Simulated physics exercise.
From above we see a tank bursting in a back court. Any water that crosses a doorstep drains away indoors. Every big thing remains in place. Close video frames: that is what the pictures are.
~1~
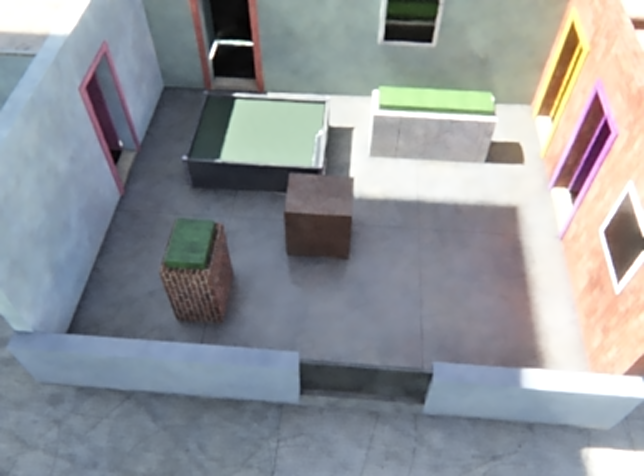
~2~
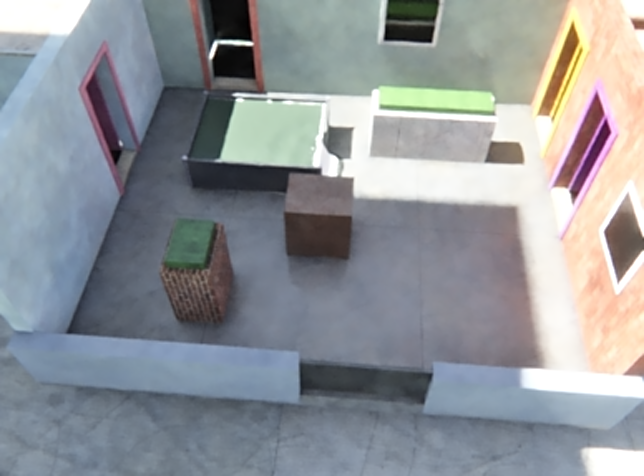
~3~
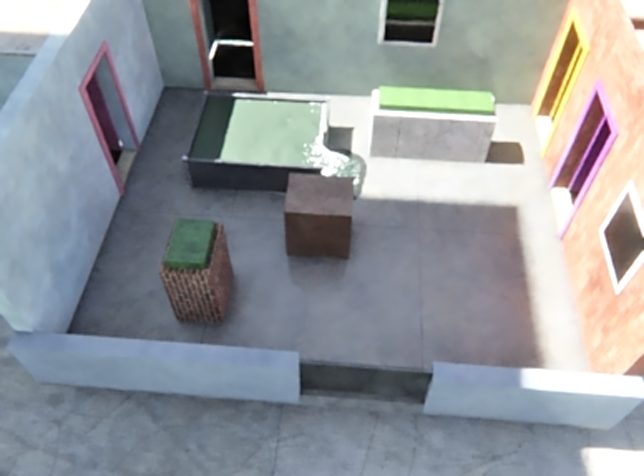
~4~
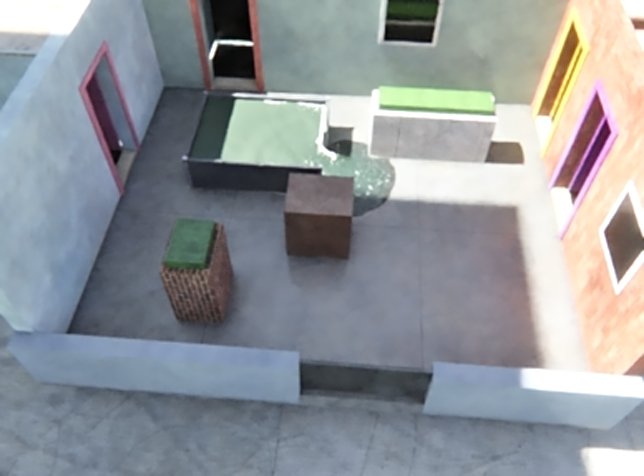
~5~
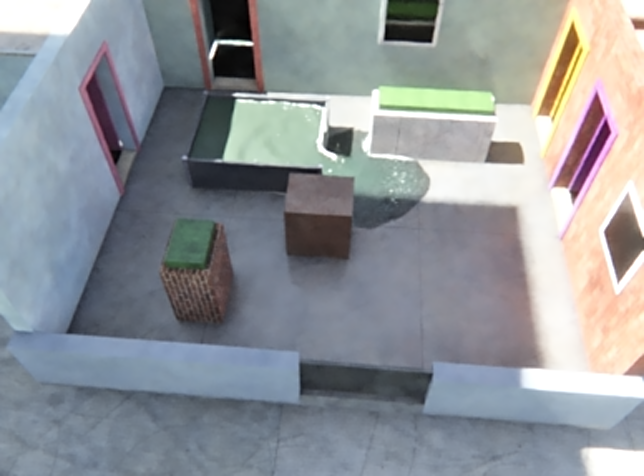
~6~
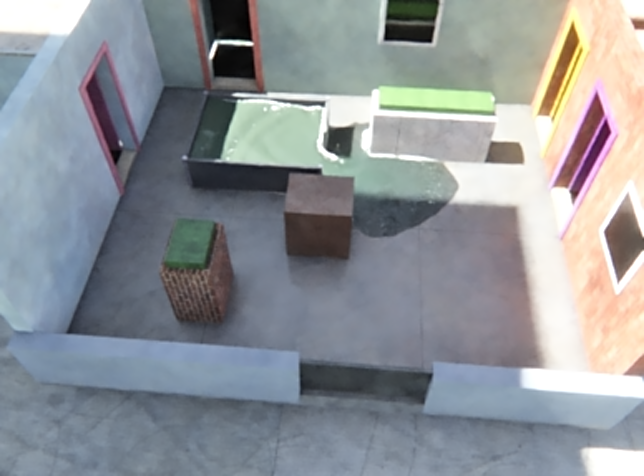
A dark-sided tank of pale green water stands near the back of a grey walled court, seen from high above. A brown block sits in front of it, a brick pillar with a green top at left, a green-topped white block at right, and pink, yellow and purple openings line the side walls. Water bursts from the tank's right side and spreads rightward across the floor behind the brown block, while the camera stays still.
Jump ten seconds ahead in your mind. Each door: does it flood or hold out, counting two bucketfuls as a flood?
At the end, yellow door: Little enough water; purple door: Too much water; pink door: Little enough water; red door: Little enough water.
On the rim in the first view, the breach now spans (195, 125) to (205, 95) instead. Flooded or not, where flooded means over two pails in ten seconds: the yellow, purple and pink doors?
The yellow one exceeds the limit, the purple one remains below, and the pink one exceeds the limit.
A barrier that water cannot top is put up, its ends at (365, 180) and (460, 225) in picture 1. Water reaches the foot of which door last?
The one in pink.
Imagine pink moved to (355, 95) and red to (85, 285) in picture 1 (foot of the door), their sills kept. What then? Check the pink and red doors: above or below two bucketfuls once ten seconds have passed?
Pink door stays within the limit, red door stays within the limit.
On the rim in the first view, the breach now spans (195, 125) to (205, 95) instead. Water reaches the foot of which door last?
The purple one.
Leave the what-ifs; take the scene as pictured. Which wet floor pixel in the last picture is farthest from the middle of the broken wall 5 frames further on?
Farthest reach: (553, 217).
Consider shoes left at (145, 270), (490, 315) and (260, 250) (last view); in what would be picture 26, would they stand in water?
As listed, the points end up high and dry, soaked and high and dry.
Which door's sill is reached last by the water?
My answer: The pink-painted one.
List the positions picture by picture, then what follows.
Still water in the open tank at (260, 132), in the first picture.
Water pours out at (321, 168) and has run to (333, 157), in the second picture.
The front is at (360, 163), out from the gap at (321, 169), in the third picture.
The front is at (388, 167), out from the gap at (321, 169), in the fourth picture.
Water pours out at (321, 169) and has run to (424, 177), in the fifth picture.
Water pours out at (321, 169) and has run to (453, 186), in the sixth picture.
A moment on, water covers 20 % of the floor; the yellow door not reached, the purple door wet at the sill, nothing in, the pink door not reached, the red door not reached.
Next, water covers 35 % of the floor; the yellow door wet at the sill, nothing in, the purple door under two buckets in, the pink door not reached, the red door not reached.
Then, water covers 40 % of the floor; the yellow door wet at the sill, nothing in, the purple door over two buckets in, the pink door not reached, the red door not reached.
Later, water covers 65 % of the floor; the yellow door wet at the sill, nothing in, the purple door far over two buckets in, the pink door not reached, the red door wet at the sill, nothing in.
In the end, water covers 90 % of the floor; the yellow door wet at the sill, nothing in, the purple door far over two buckets in, the pink door wet at the sill, nothing in, the red door wet at the sill, nothing in.
